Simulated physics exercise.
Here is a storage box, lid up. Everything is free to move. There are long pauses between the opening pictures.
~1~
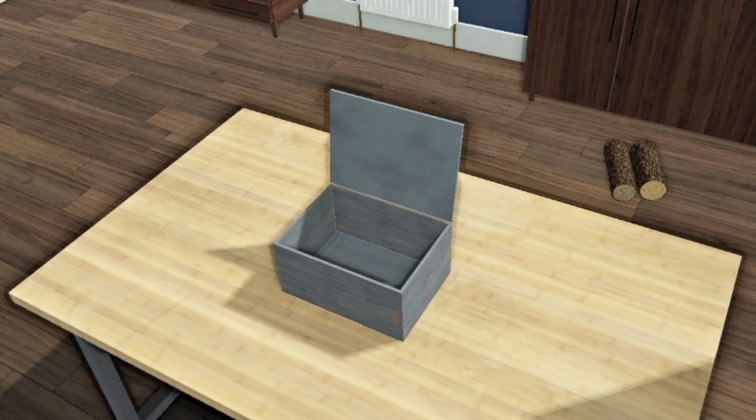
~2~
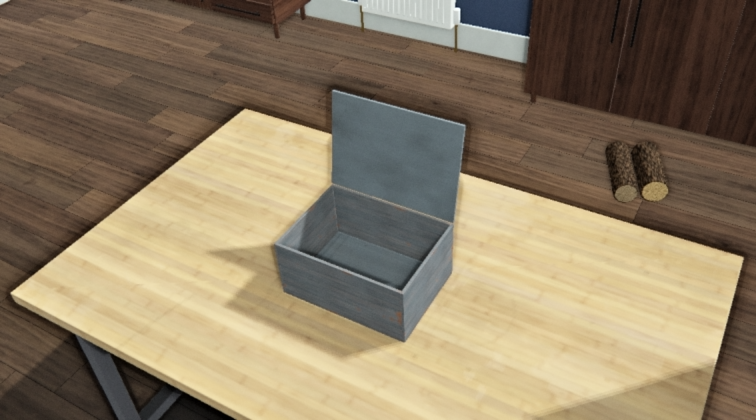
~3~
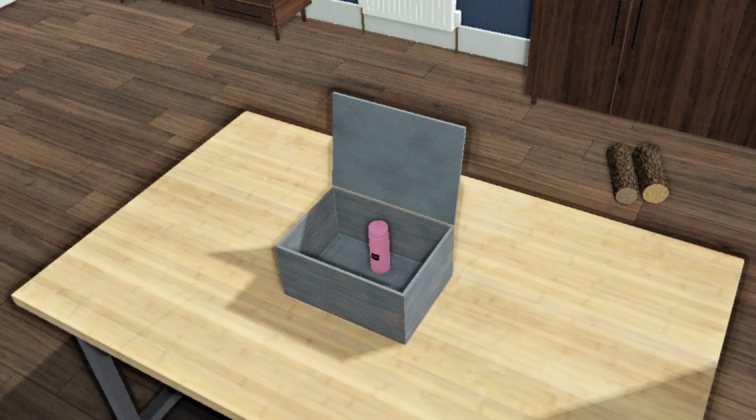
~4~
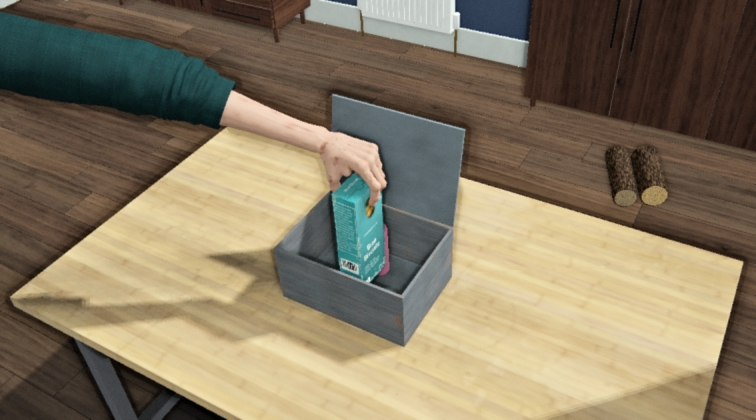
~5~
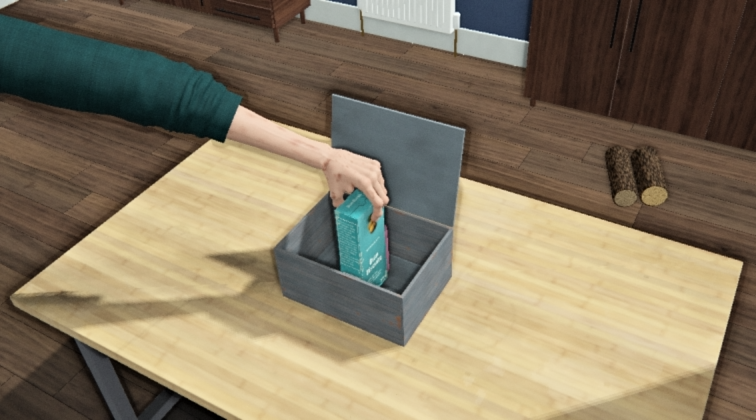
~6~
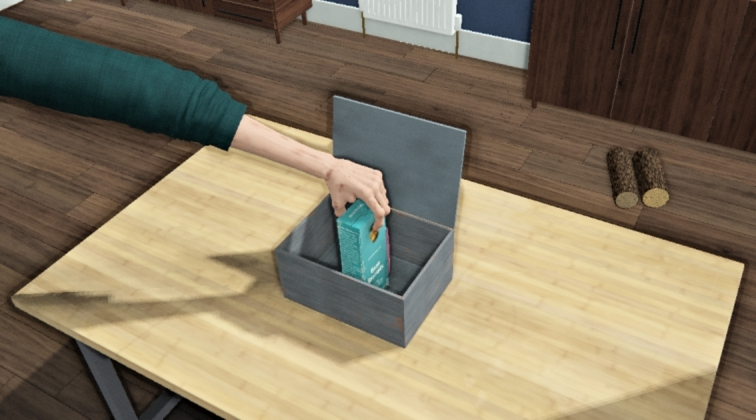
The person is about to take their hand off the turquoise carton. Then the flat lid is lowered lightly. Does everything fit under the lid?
It is held up.
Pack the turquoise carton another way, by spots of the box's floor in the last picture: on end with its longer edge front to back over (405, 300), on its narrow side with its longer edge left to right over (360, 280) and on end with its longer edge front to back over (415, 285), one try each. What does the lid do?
First, it is held up; second, it closes; third, it stays ajar.
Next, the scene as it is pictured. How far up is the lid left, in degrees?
About 50°.
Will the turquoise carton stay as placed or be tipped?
It stays as placed.
Then, 1.30 s after the last picture, lid 78° above the rim.
Then, 1.70 s after the last picture, lid 51° above the rim.
At rest, lid 48° above the rim; both in place. Seen from the same camera at the end, turquoise carton near (364, 255).
